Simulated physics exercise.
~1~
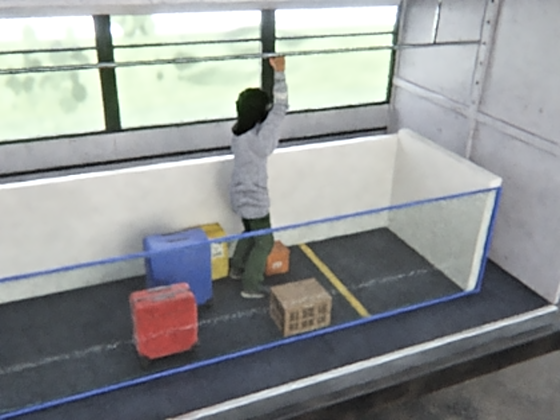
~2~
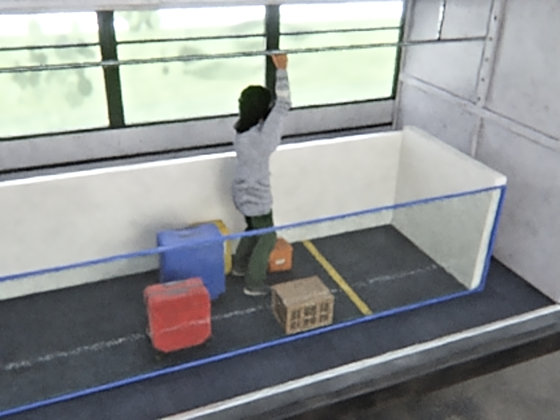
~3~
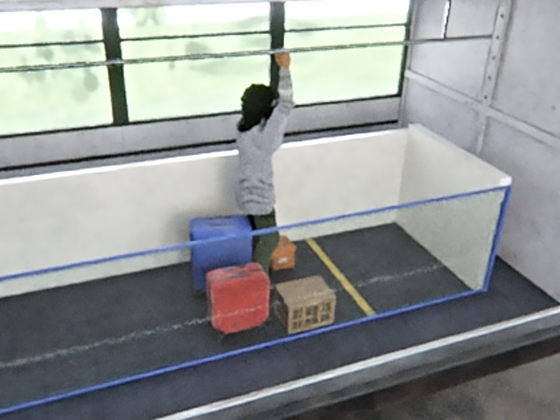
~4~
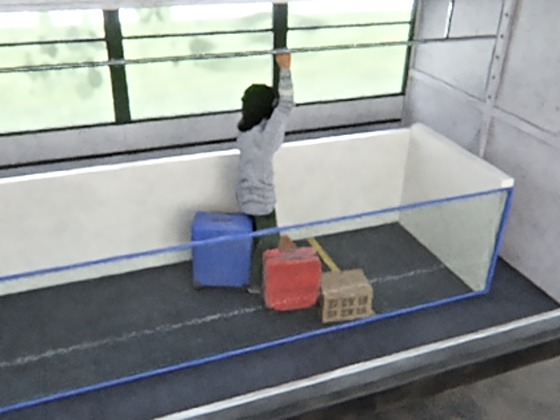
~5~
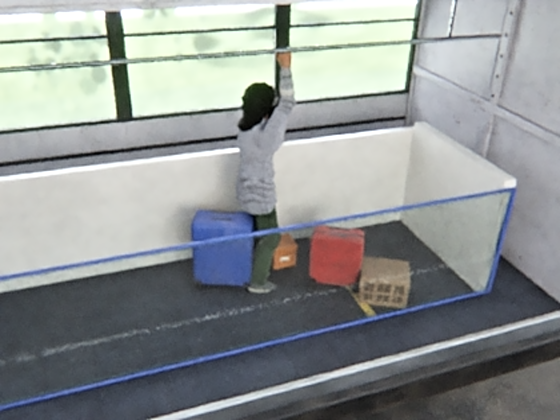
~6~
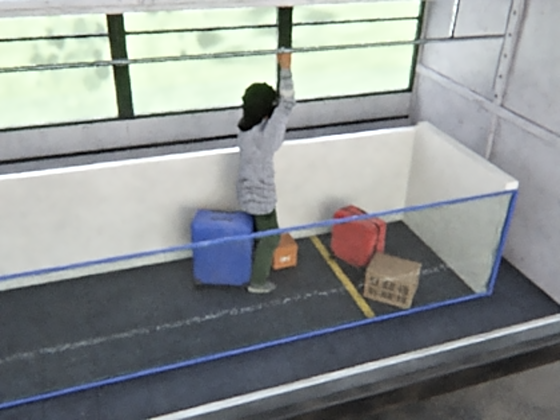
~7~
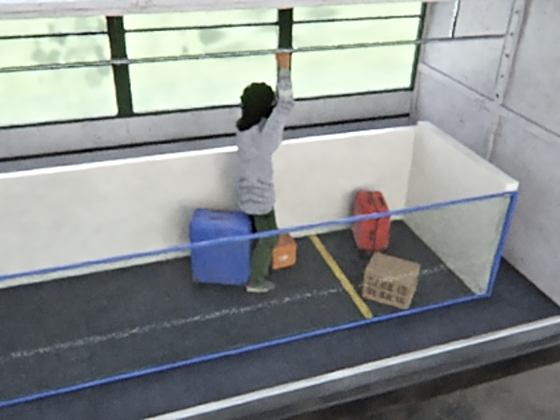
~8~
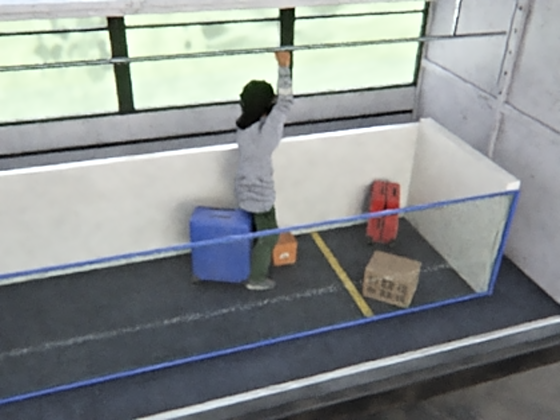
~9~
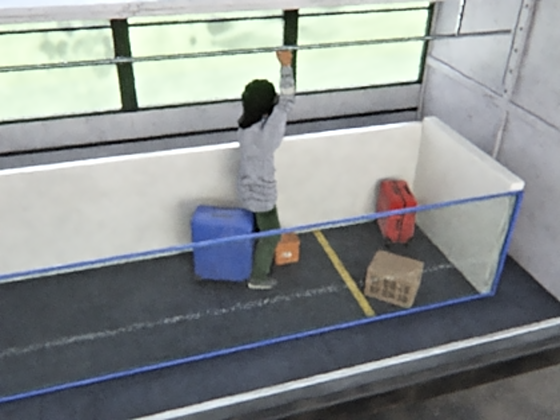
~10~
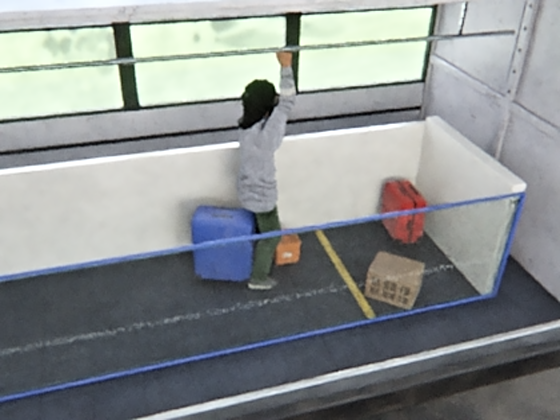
Red case sliding right past a rail-holding passenger, shoving a brown crate, crossing the yellow line and stopping near the end wall.
